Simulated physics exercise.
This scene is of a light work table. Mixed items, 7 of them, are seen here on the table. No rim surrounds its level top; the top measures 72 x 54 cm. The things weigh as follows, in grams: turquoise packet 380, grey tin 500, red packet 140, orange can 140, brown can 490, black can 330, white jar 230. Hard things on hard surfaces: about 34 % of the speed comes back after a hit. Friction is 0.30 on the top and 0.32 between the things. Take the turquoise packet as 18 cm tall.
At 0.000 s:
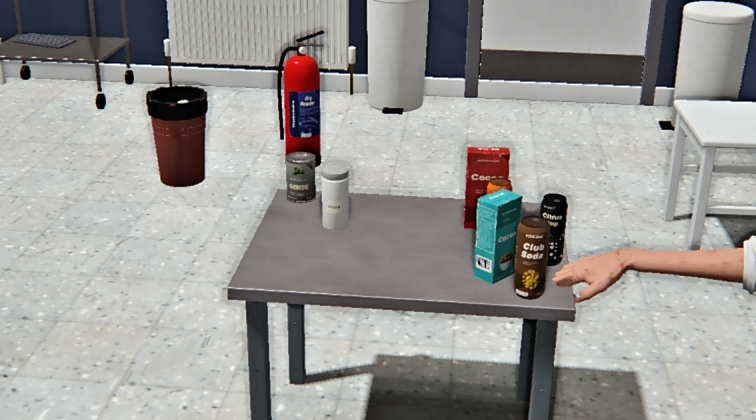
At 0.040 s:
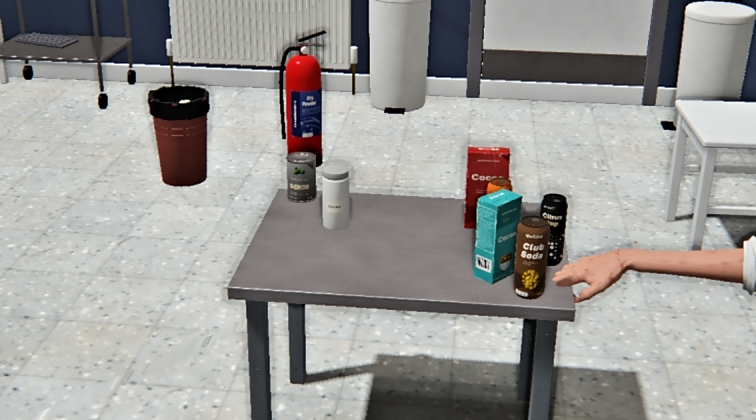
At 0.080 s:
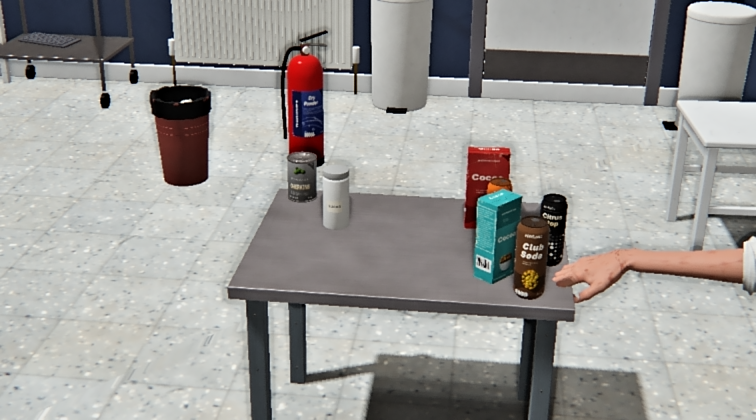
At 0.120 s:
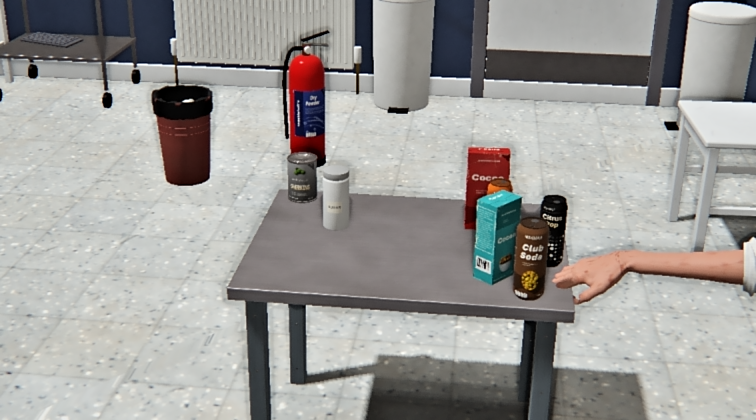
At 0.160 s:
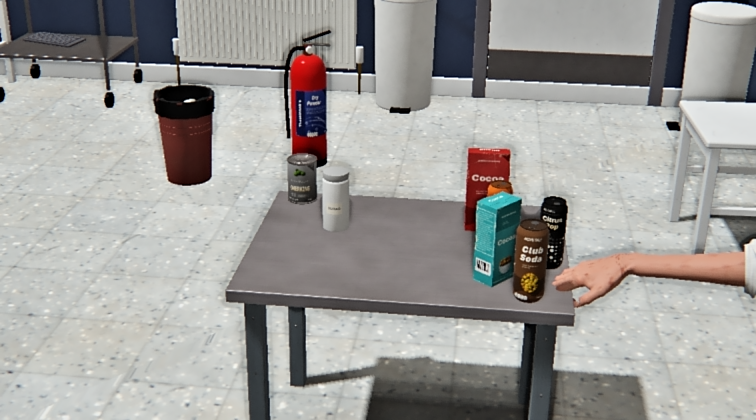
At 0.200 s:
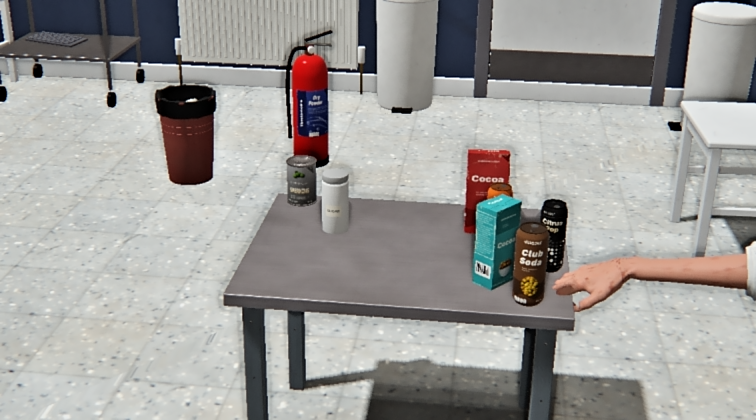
In a room with a speckled floor, a hand rests at the right edge of a grey table holding cans, packets and a white jar; the table stays still, then shifts slightly, and the red packet tilts a little.
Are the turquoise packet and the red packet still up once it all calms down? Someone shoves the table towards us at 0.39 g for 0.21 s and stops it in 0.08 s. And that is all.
The turquoise packet - still up. The red packet - knocked down.
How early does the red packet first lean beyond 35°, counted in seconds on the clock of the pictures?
That first happens close to 0.4 seconds.
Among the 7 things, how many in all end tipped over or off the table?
The number here is 1.
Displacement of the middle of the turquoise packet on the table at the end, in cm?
About 3 cm.
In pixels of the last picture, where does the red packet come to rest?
Around (481, 233).
After 0.30 s, table shifted 10 cm; red packet 26° off upright near (485, 199); turquoise packet moved 2 cm near (497, 254); brown can moved 2 cm.
After 0.40 s, table shifted 12 cm; red packet 50° off upright near (484, 209); orange can 3° off upright.
After 0.50 s, table shifted 12 cm; red packet on its side near (481, 233); turquoise packet moved 3 cm near (496, 268); orange can moved 4 cm.
In the end (1.0 s), toppled on the table, red packet; the other 6 under 5 cm from the start. At the end, from the last picture's camera, turquoise packet near (496, 268), red packet near (482, 233).
